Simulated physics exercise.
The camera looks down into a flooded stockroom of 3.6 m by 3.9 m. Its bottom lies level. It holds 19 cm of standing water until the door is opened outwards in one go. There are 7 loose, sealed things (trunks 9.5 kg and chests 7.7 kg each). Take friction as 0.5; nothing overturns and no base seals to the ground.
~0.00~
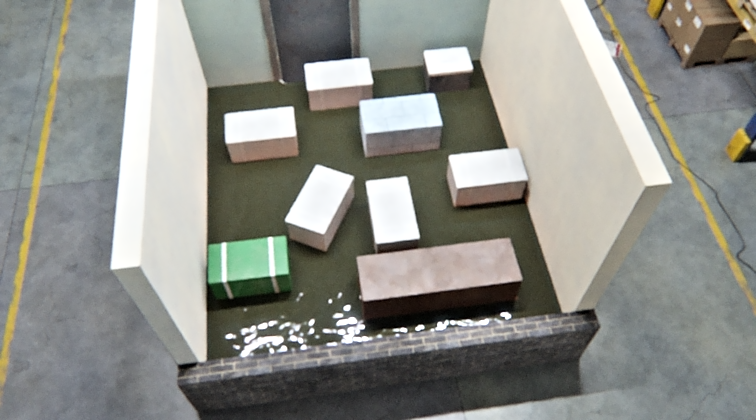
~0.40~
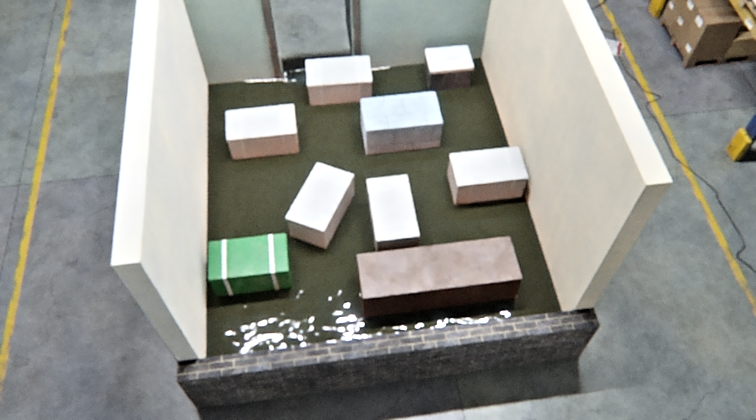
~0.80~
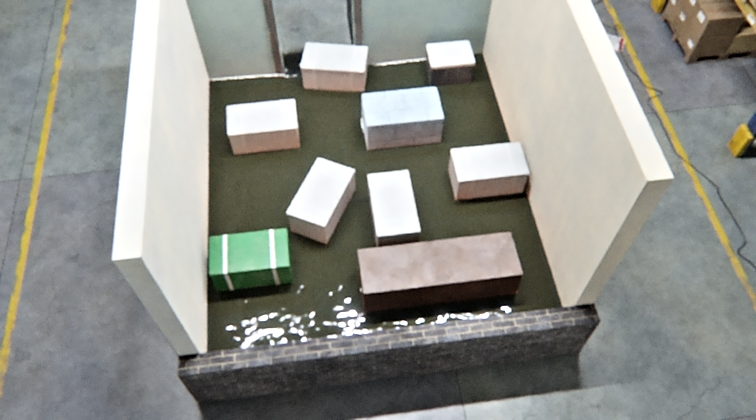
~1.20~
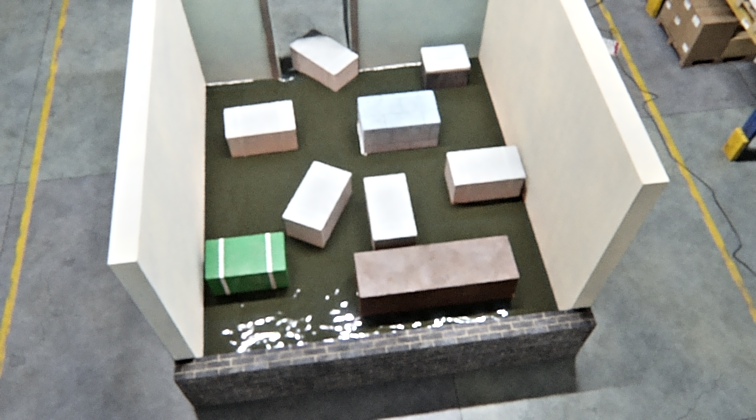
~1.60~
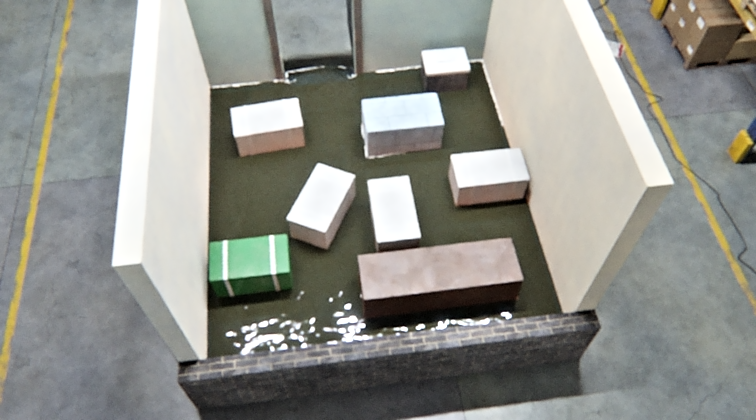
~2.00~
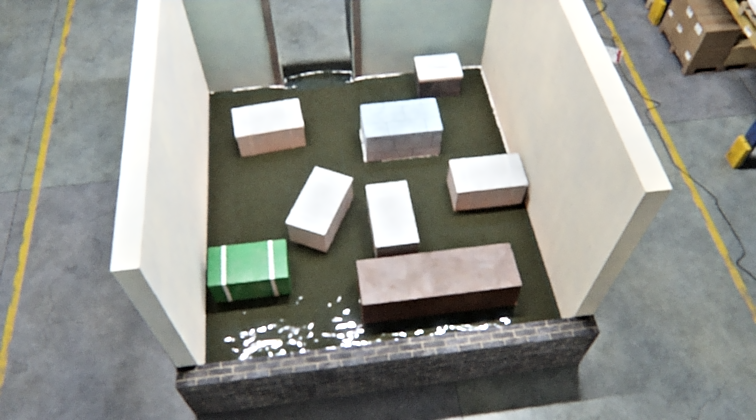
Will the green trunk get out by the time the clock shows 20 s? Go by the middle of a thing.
The green trunk remains inside.
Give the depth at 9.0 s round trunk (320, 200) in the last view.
About 13 cm.
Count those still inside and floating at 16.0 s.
I count 3.
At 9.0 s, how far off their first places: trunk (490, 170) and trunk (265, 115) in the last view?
In that order: 50 cm, washed out.
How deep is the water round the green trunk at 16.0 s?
About 10 cm.
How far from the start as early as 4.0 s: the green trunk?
About 30 cm.
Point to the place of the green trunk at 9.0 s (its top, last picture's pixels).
At about (246, 220).
After 4.0 s the green trunk is near (245, 242), 0.3 m from its start, afloat; 1 of 7 are out; 6 afloat.
After 9.0 s the green trunk is near (246, 220), 0.6 m from its start, afloat; 3 of 7 are out; 4 afloat.
After 16.0 s the green trunk is near (247, 173), 1.2 m from its start, afloat; 4 of 7 are out; 3 afloat.
After 20.0 s the green trunk is near (250, 138), 1.8 m from its start, afloat; 4 of 7 are out; 3 afloat.
